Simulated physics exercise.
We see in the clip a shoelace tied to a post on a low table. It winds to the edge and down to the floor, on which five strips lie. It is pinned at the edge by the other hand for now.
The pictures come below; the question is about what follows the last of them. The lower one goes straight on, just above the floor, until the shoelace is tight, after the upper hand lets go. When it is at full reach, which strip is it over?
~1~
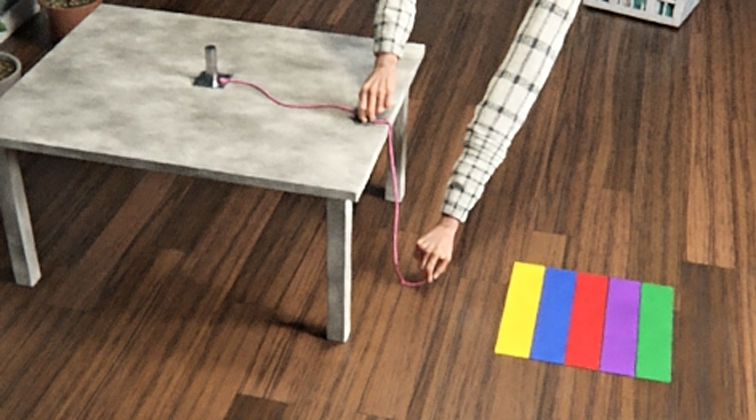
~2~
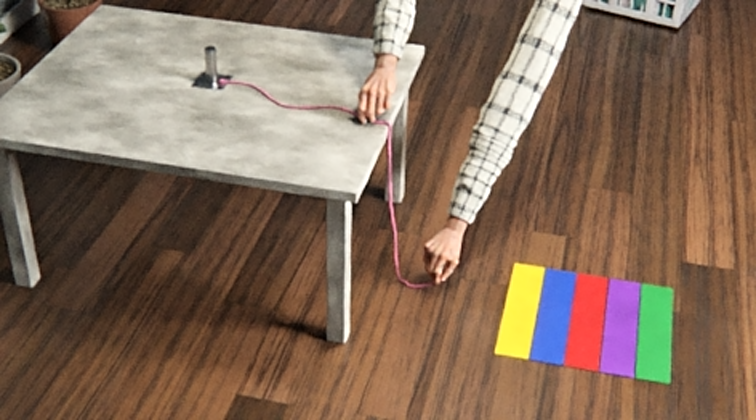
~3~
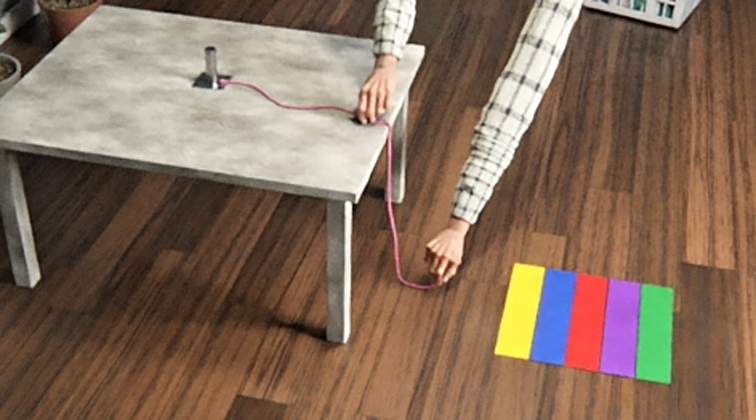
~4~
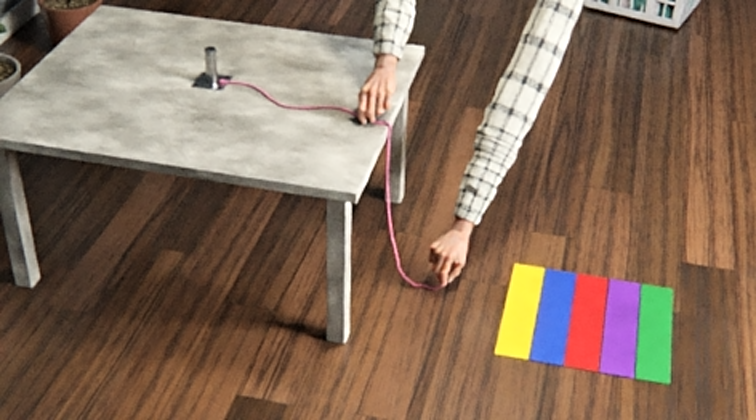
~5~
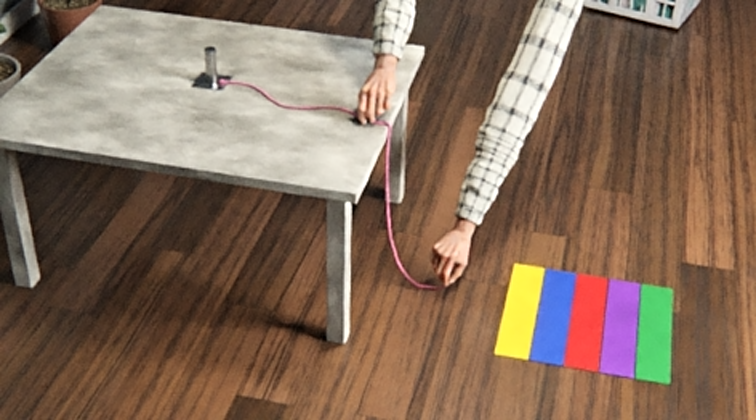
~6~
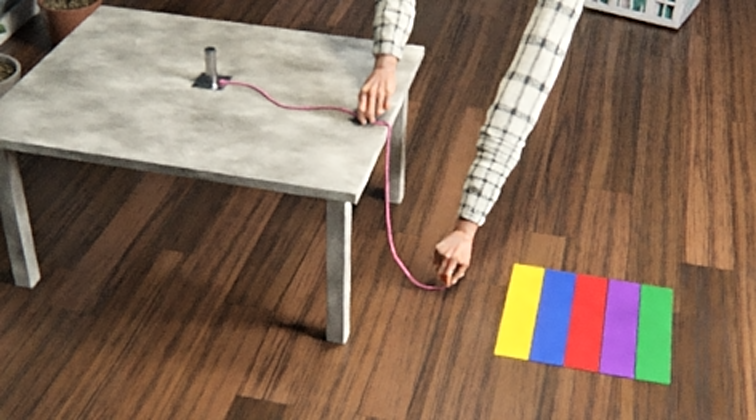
It is over the blue strip.
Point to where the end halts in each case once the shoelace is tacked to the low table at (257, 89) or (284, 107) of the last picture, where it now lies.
About (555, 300) and (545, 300).
Soon after, end near (490, 289); short of the strips.
Then, end near (530, 295); over yellow.
At full stretch, end near (555, 299); over blue. Over blue.
